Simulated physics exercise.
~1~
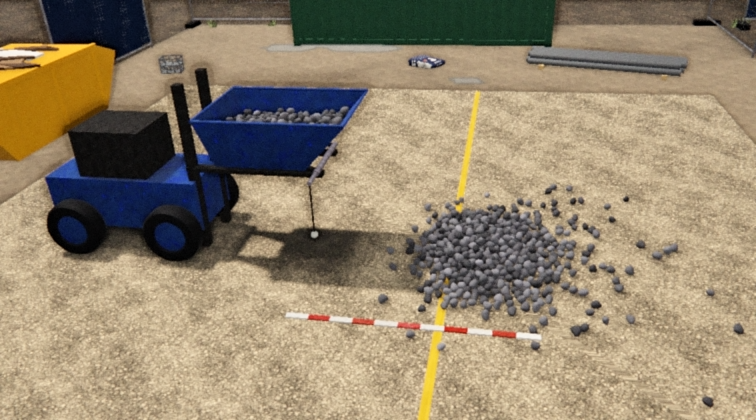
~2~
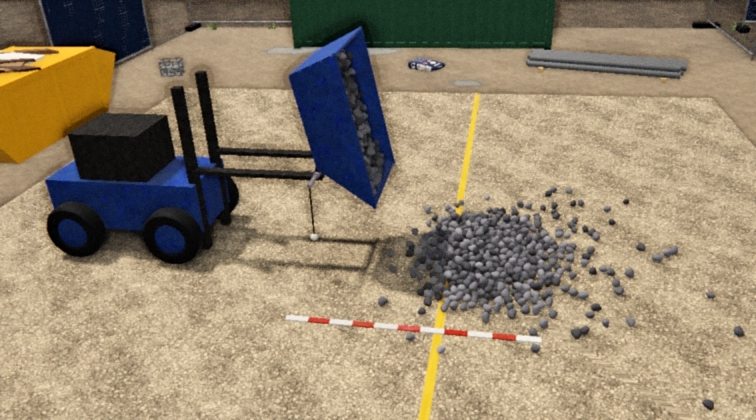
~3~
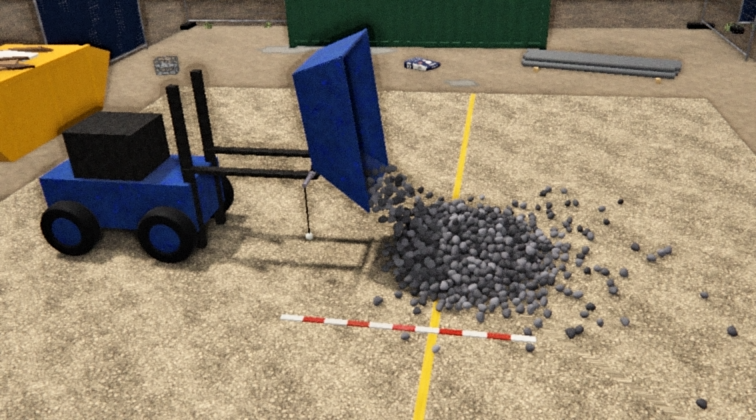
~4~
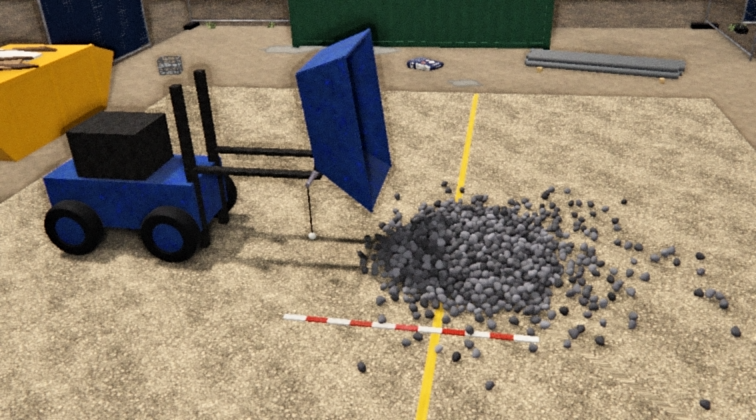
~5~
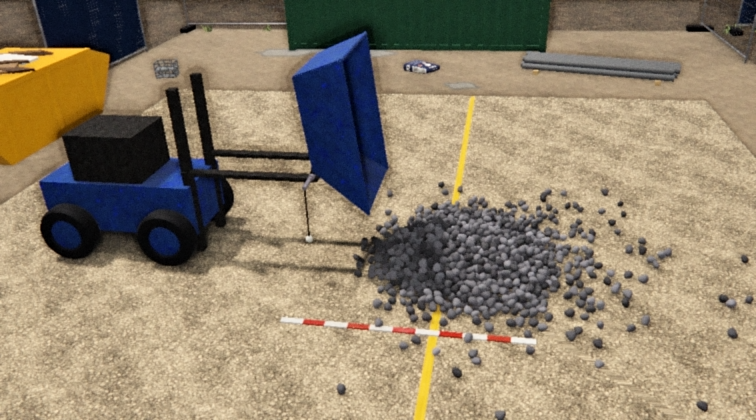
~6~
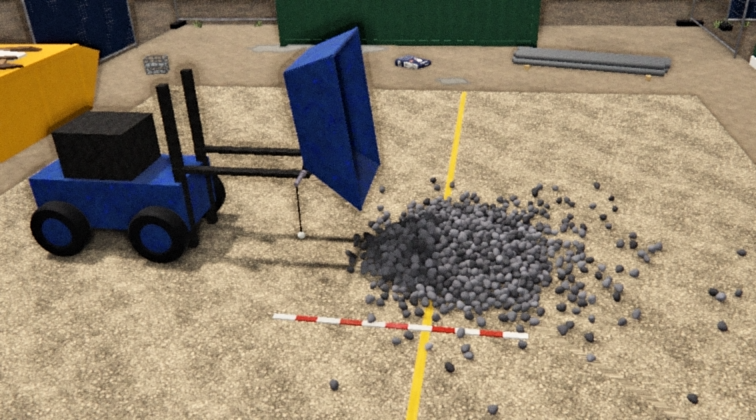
In a sandy yard, a small blue truck tipped its raised skip steeply to the right, and grey stones poured onto a pile already lying across a yellow line, spreading it wider both ways until the skip hung empty and still.
